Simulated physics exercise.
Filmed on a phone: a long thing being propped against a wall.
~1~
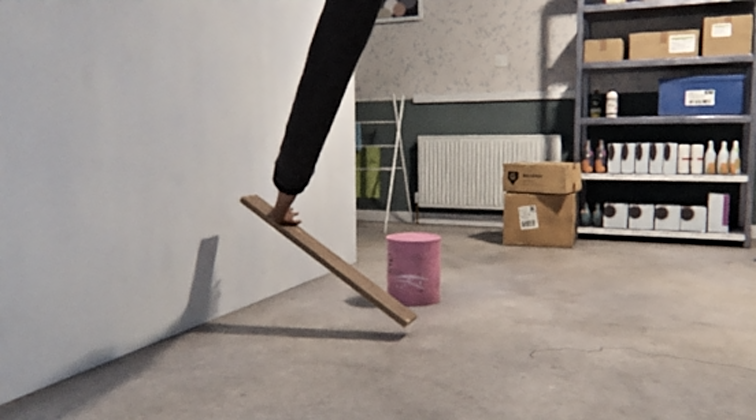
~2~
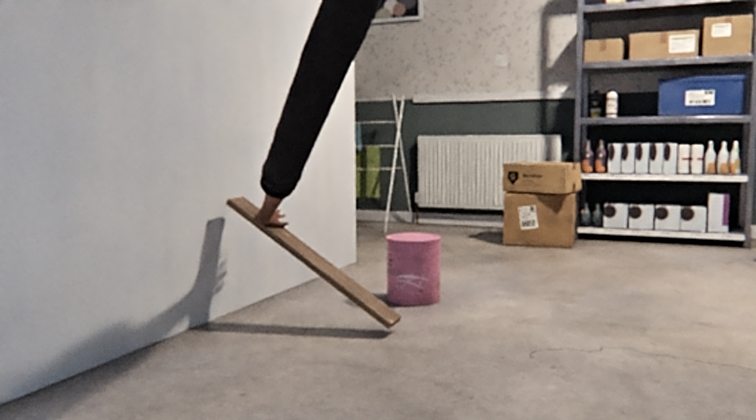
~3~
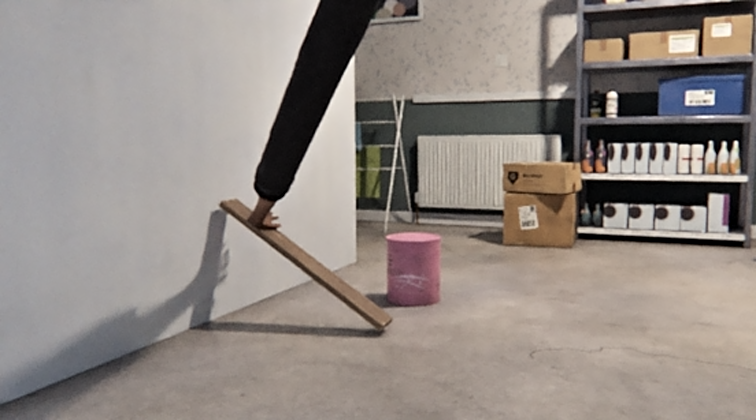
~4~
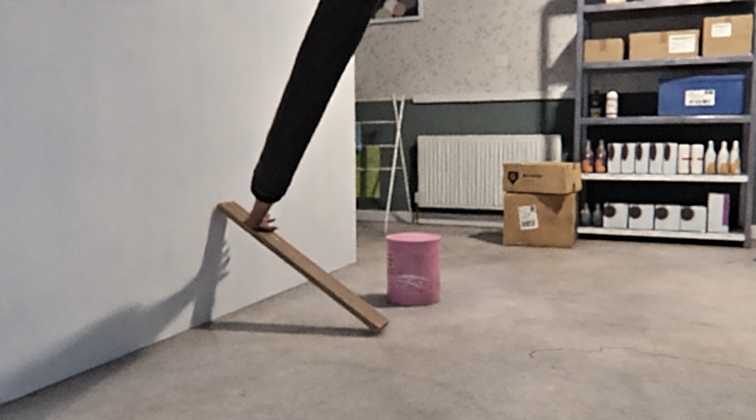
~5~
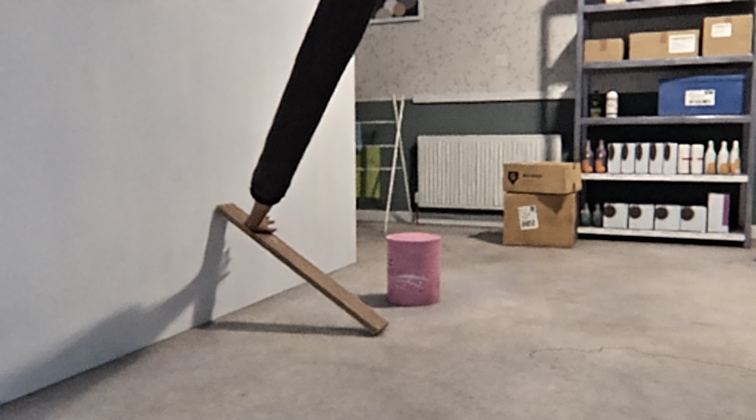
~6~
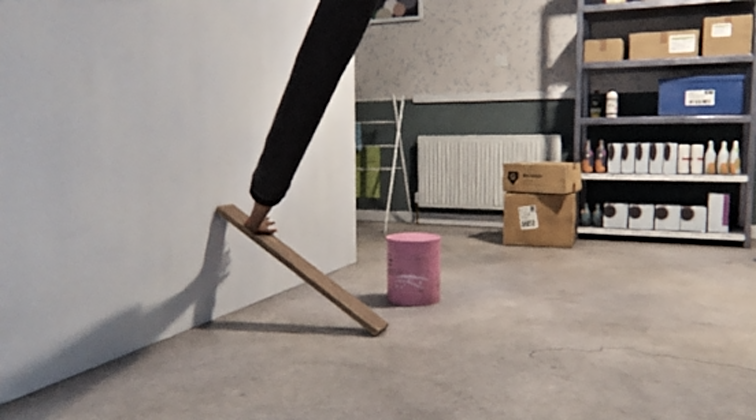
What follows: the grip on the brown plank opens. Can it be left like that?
As it turns out, it slips out.
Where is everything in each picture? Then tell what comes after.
On its way; brown plank (326, 257); pink pail (414, 268), in the first picture.
On its way; brown plank (311, 259); pink pail (414, 268), in the second picture.
On its way; brown plank (304, 261); pink pail (414, 268), in the third picture.
On its way; brown plank (300, 263); pink pail (414, 268), in the fourth picture.
Leant on the wall, still held; brown plank (300, 265); pink pail (414, 268), in the fifth picture.
Leant on the wall, still held; brown plank (300, 266); pink pail (414, 268), in the sixth picture.
Then, 0.40 s later than the last frame, brown plank 10° lower than it was left near (307, 282).
Then, 0.50 s later than the last frame, brown plank 22° lower than it was left near (312, 304).
When it is over, moved from the start, brown plank; pink pail as before. End places, in pixels of the last picture, brown plank near (314, 322). The plank gives way.
